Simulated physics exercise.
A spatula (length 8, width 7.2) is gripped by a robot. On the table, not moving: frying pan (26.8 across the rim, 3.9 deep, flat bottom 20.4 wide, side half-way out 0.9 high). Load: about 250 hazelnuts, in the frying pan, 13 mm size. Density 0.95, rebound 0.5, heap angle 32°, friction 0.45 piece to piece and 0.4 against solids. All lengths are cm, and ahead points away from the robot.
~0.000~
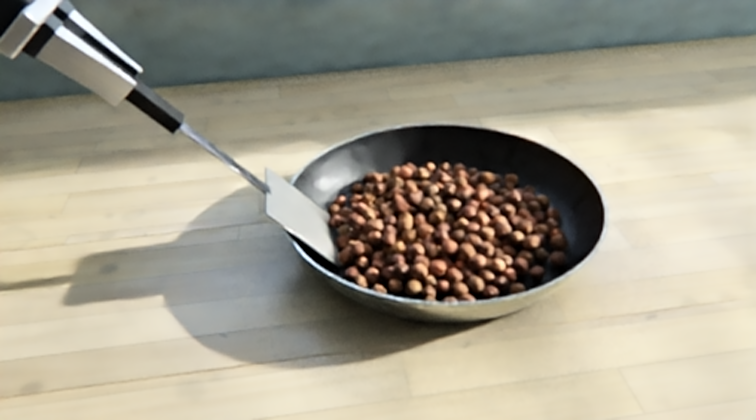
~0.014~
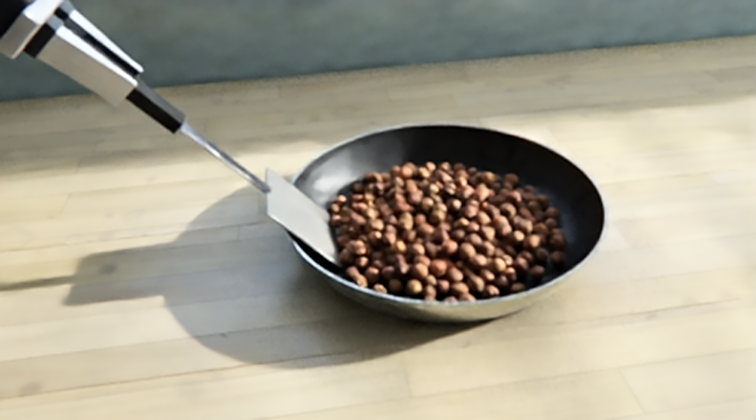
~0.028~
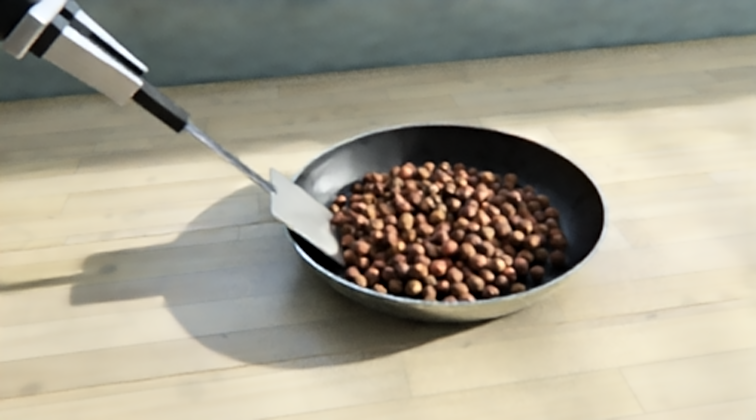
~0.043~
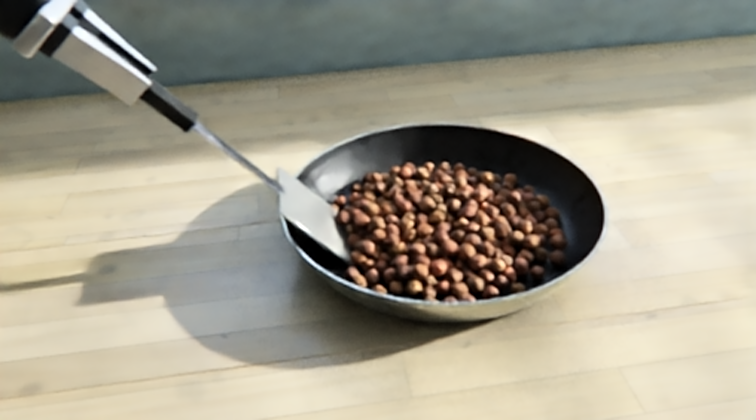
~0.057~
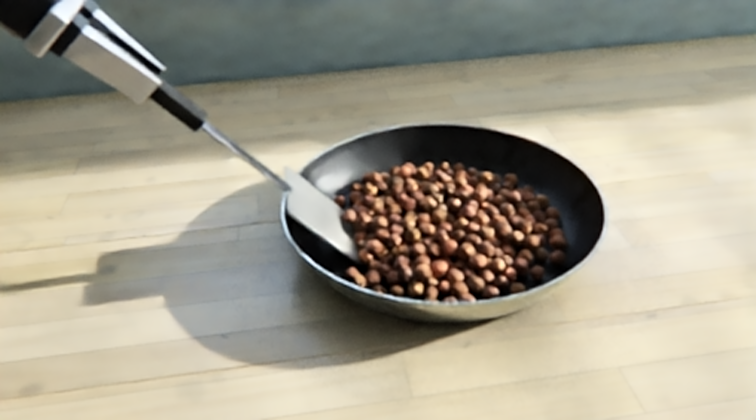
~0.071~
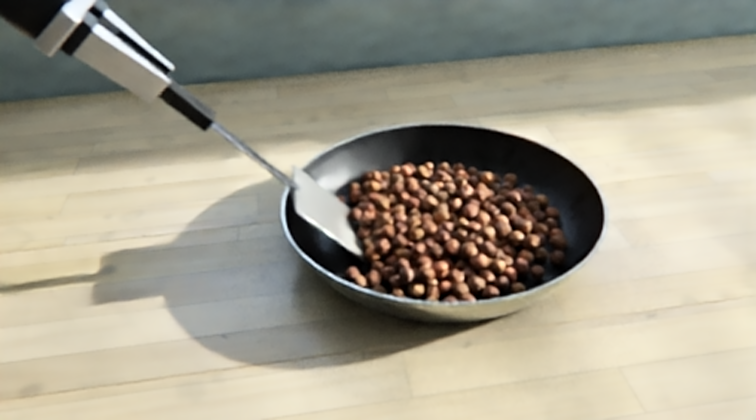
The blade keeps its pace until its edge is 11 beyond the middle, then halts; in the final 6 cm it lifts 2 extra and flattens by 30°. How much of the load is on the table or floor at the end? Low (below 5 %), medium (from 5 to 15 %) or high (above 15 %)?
On the table or floor the share is medium, from 5 to 15 %.
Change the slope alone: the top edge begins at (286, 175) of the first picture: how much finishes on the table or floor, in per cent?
About 10 per cent.
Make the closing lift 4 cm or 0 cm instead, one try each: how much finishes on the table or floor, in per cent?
Some 10 and 5 per cent.
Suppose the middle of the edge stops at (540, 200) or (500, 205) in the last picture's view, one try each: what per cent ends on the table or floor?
Some 0 and 0 per cent.
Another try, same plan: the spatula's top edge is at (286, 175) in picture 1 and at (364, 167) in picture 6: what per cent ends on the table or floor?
About 25 per cent.
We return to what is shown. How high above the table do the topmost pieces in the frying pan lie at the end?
Roughly 5.5 cm.
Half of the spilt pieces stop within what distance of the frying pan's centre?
Roughly 20 cm.
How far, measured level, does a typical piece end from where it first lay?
About 3 cm.
After 0.22 s, sloping 49°, highest piece 4 above the table; 251 in the frying pan.
After 0.37 s, sloping 41°, highest piece 5 above the table; 251 in the frying pan.
After 0.64 s, sloping 19°, highest piece 7 above the table; 230 in the frying pan, 18 on the table or floor, 3 on the blade or in flight.
After 1.69 s, sloping 19°, highest piece 5 above the table; 230 in the frying pan, 21 on the table or floor.
In the end, 230 in the frying pan, 21 on the table or floor. That is 8 % on the table or floor.
